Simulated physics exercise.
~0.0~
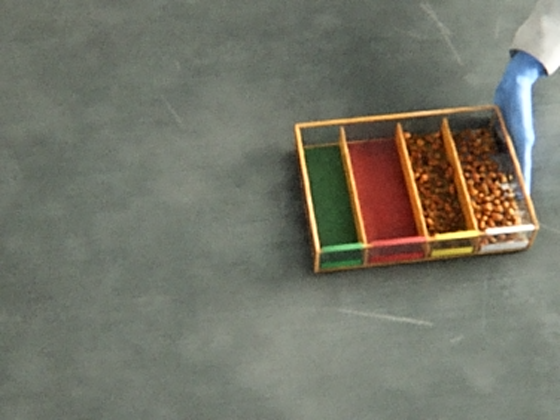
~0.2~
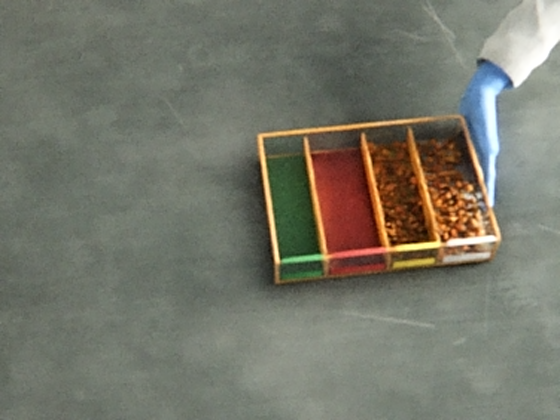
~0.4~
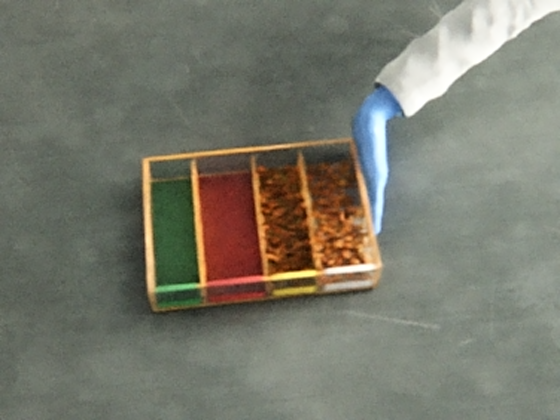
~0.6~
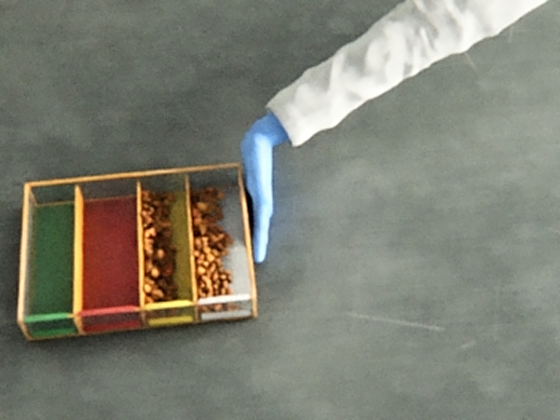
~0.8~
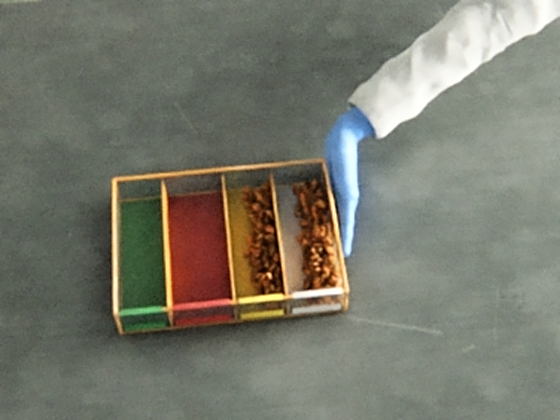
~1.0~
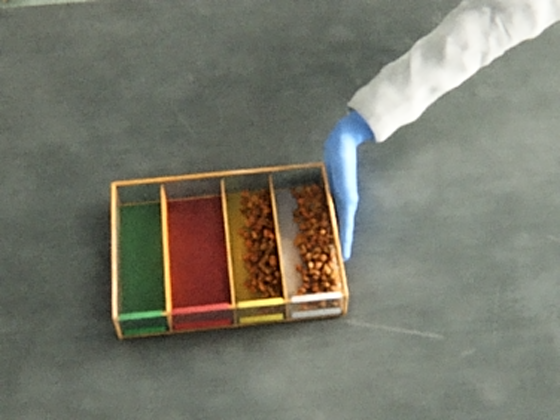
On a dark grey surface, a blue-gloved hand sliding a divided tray left, then partway right, brown pieces staying in their two compartments.
